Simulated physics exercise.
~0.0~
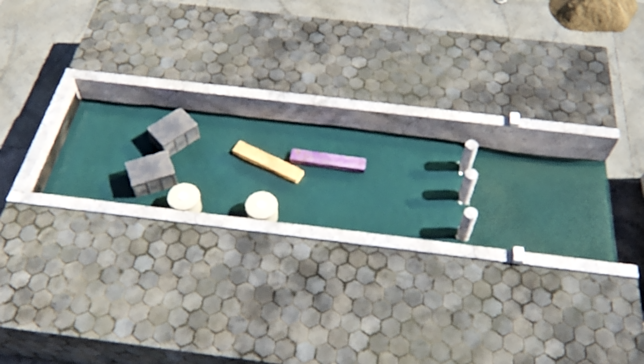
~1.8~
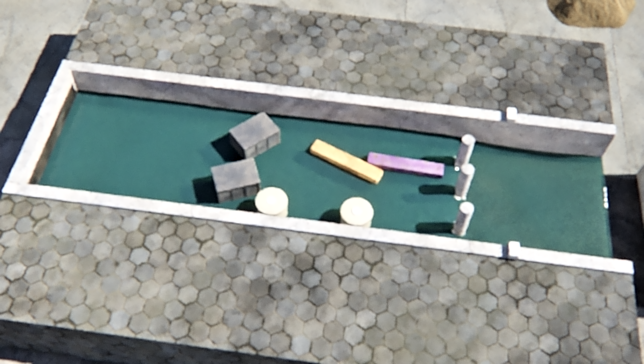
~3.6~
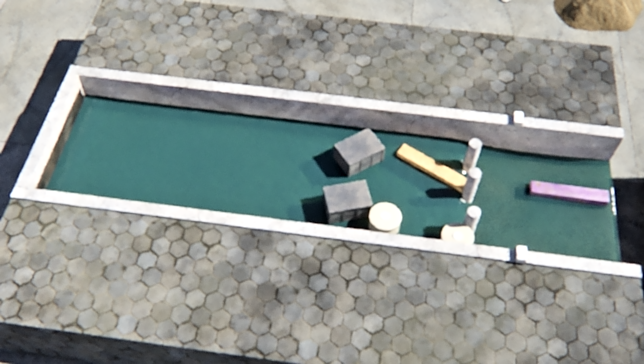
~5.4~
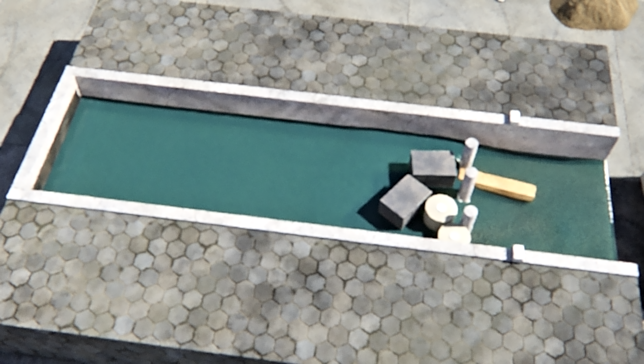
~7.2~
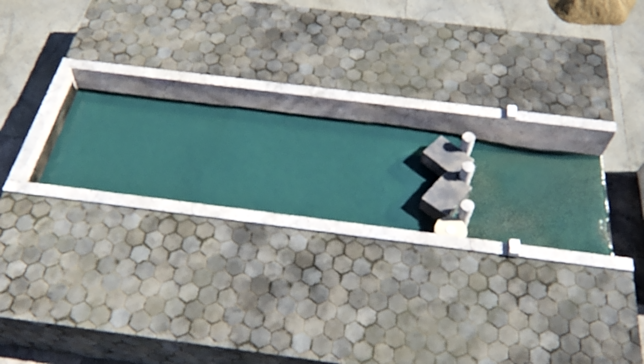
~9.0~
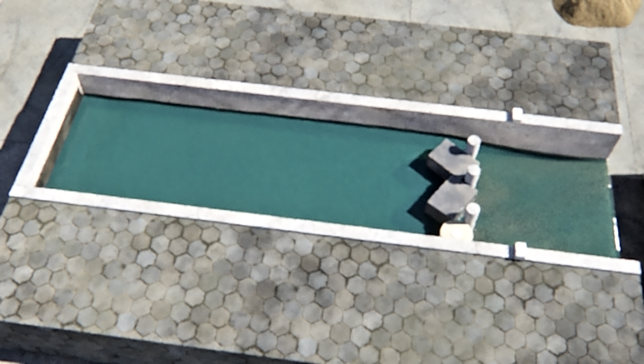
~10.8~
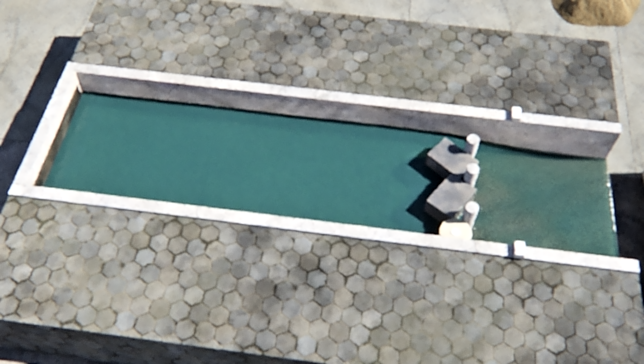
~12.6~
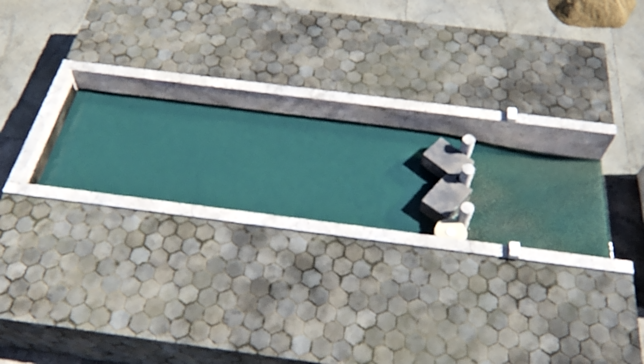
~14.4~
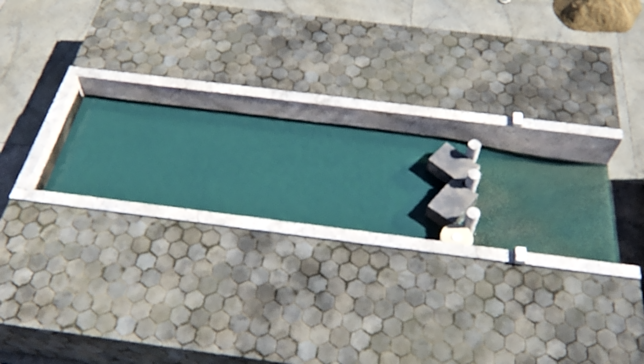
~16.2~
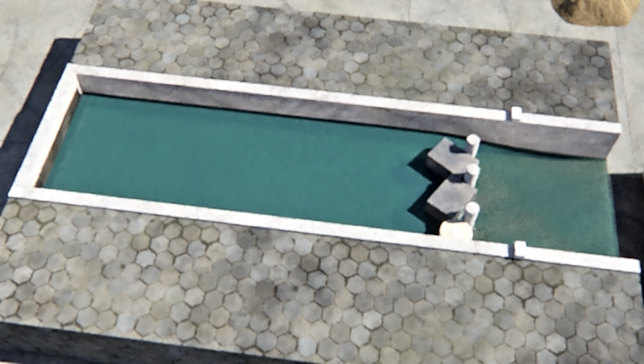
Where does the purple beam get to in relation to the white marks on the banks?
It floats past the posts and goes beyond the white bank marks, then drifts out of view to the right.
